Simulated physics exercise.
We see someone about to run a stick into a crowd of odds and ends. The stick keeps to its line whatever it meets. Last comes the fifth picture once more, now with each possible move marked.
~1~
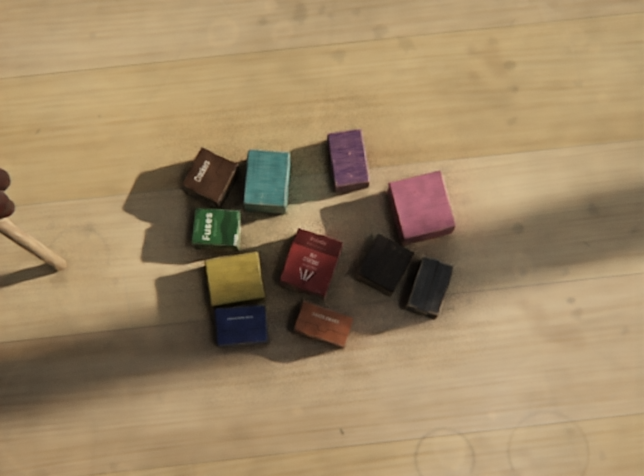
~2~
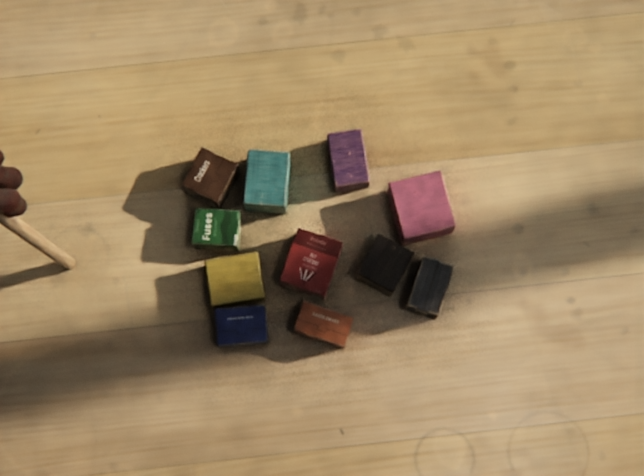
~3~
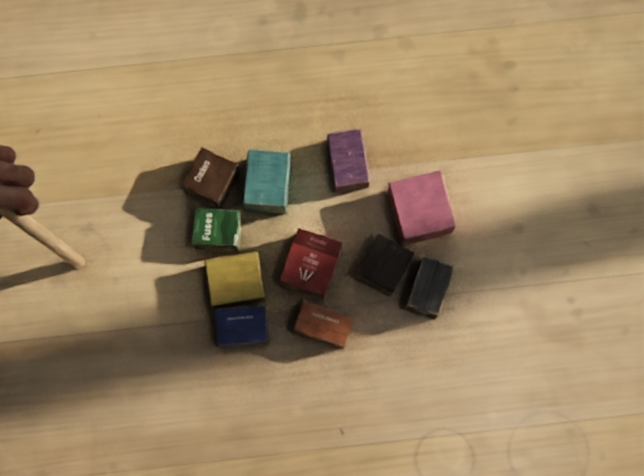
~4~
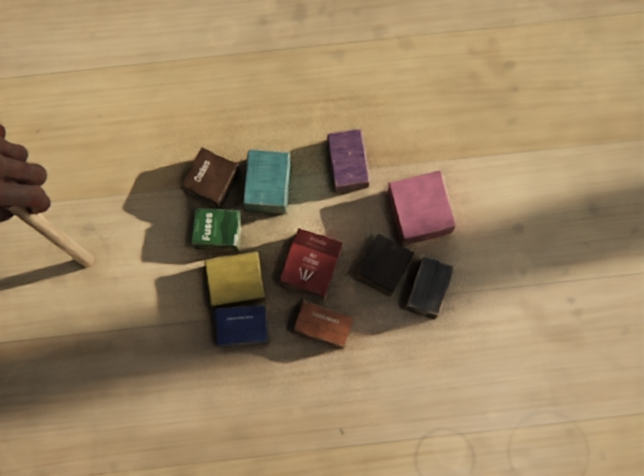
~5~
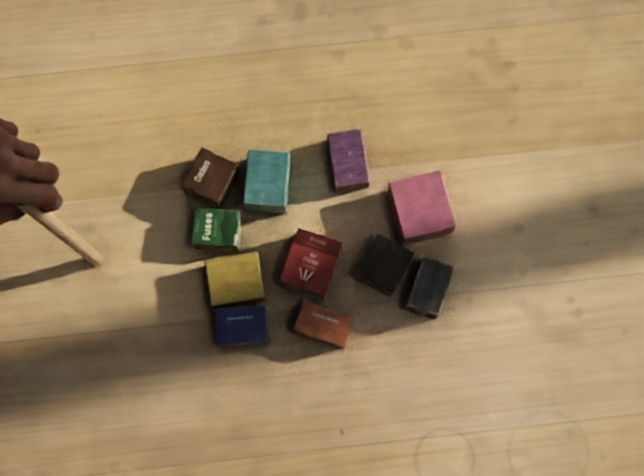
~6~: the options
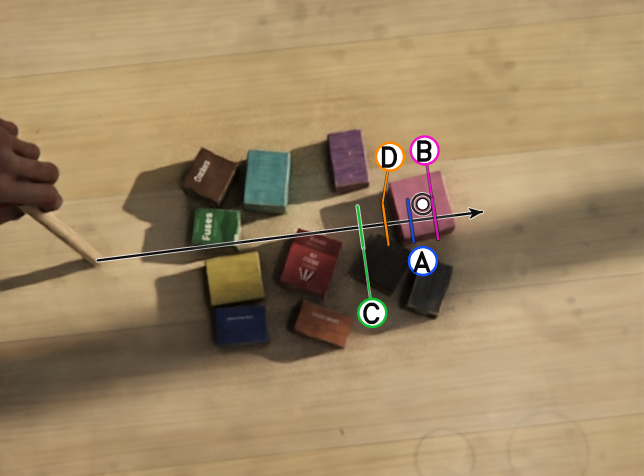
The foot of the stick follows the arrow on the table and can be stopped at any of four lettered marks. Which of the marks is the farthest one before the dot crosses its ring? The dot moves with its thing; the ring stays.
Stop at D.
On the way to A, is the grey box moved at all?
No.
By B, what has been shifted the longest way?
The green box has gone farthest.
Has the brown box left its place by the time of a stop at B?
By then, no.
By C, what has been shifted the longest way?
It is the green box.
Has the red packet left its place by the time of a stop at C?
Yes.
On the marked copy, A at (411, 221); B at (435, 218); C at (360, 227); D at (386, 224); the arrow from (97, 260) to (482, 212); the white dot at (423, 204).
With D. Early on, foot of the stick (201, 248); green box (226, 227).
Further on, foot of the stick (304, 235); green box (296, 202); turquoise block (296, 156).
At the end, foot of the stick (386, 225); green box (299, 202); turquoise block (296, 155); the dot is still in its ring.
As for the rest, A shifts the dotted thing to (441, 201); B shifts the dotted thing to (461, 193); C keeps the dot in but is short.
